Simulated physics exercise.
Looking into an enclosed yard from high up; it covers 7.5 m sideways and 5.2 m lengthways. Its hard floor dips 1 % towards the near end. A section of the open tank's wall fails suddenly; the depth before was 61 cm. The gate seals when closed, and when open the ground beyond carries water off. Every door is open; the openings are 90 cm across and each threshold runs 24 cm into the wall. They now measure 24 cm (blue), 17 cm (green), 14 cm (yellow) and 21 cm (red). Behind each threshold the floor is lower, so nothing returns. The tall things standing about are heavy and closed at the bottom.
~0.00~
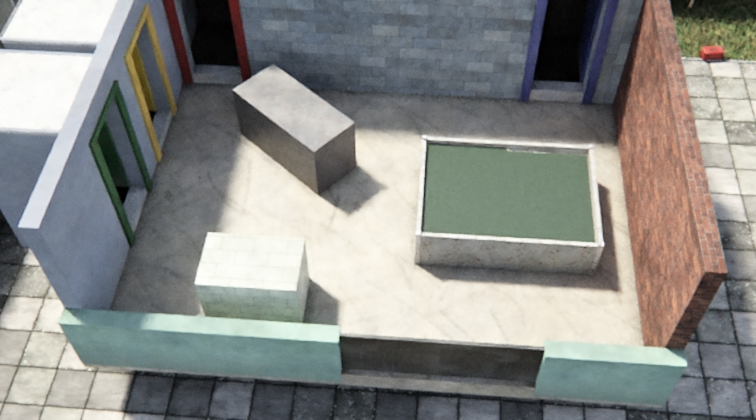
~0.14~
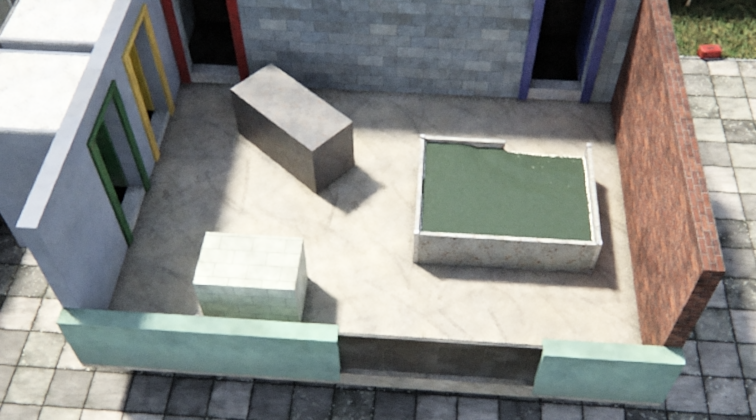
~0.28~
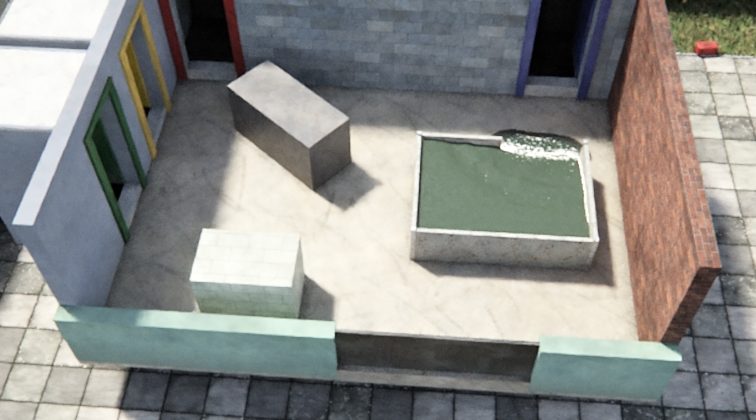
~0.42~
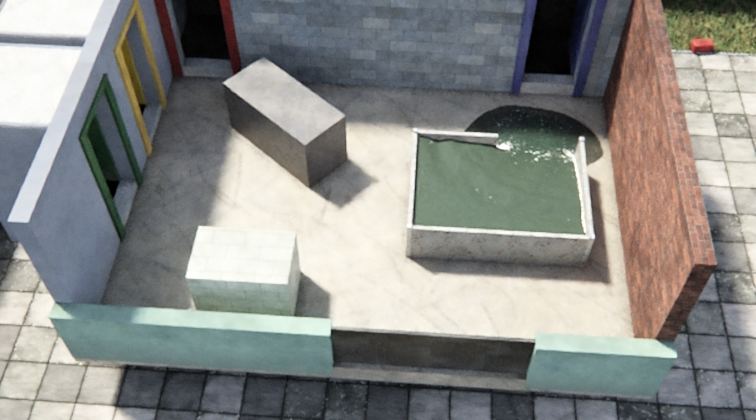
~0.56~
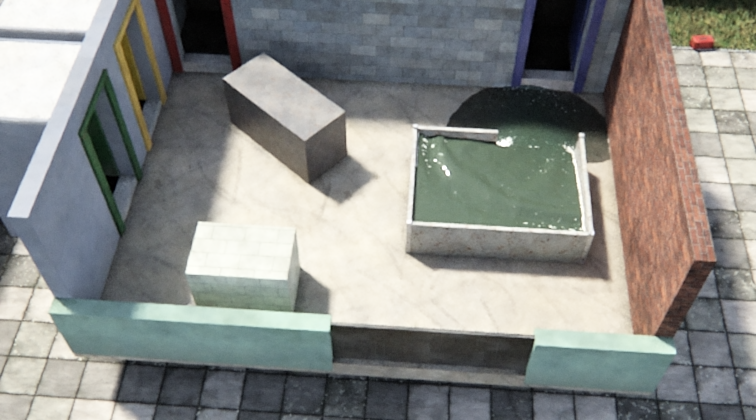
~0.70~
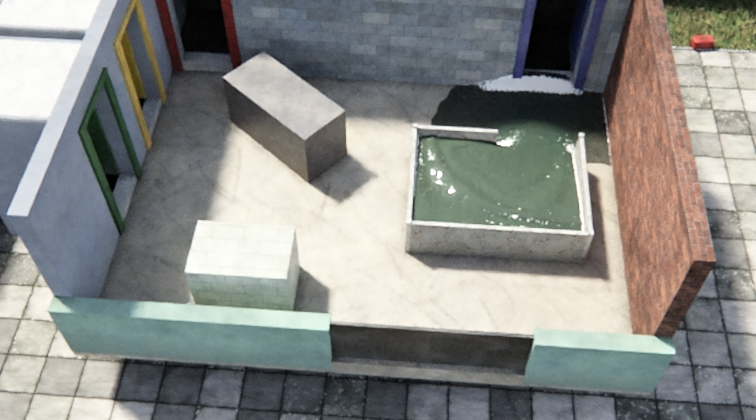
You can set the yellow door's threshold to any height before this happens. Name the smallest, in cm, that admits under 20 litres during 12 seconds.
Some 7 cm above the ground.
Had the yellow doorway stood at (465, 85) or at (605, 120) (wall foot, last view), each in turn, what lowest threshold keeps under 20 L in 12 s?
About 17 and 32 cm.
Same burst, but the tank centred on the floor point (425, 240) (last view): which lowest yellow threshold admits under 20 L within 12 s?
Then roughly 6.5 cm.
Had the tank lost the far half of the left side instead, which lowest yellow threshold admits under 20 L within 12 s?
Then roughly 8.5 cm.
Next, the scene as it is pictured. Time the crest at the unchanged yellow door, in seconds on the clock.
Near 5.5 s.
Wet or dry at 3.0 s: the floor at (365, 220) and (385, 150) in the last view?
In turn: Still dry, wet.
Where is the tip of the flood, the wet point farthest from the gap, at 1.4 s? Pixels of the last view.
At about (388, 87).
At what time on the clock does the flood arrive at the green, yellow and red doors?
Green 5.0 s, yellow 4.0 s, red 3.0 s.
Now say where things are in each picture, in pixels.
The open tank at (508, 192) is whole and still, 61 cm deep; the yellow door at (153, 91) is dry, in the first picture.
Water pours out on the far side and has run 0.3 m, to a hidden place; about 8 cm deep outside, 61 cm at the back, in the second picture.
The gap is on the far side, the front 0.8 m out at (511, 134); the back of the open tank holds 61 cm, in the third picture.
The gap is on the far side, the front 1.3 m out at (503, 110); the back of the open tank holds 61 cm, in the fourth picture.
The gap is on the far side, the front 1.7 m out at (496, 88); the back of the open tank holds 60 cm, in the fifth picture.
The front is at (522, 74), 1.8 m from the gap on the far side; 4.0 m2 of floor is wet, 54 cm left at the back; the yellow door at (143, 78), 6.2 m from the gap, is still 4.9 m from the nearest water, in the sixth picture.
After 1.4 s water covers 15 % of the floor, deepest (48 cm) near (599, 106); it has not reached the yellow door.
After 3.0 s water covers 35 % of the floor, deepest (31 cm) near (534, 95); it has not reached the yellow door.
After 12.0 s water covers 95 % of the floor, deepest (13 cm) near (155, 333); 5 cm at the yellow door, 0 litres in over its 14 cm threshold.
At the yellow door as built, the water arrived by 4.1 s and peaked near 12 cm at 5.6 s.
Run again over the same 12 s with other heights there, 25 litres in over 6.5 cm, 16 litres over 7.5 cm. The limit of 20 litres is kept from about 7 cm up.
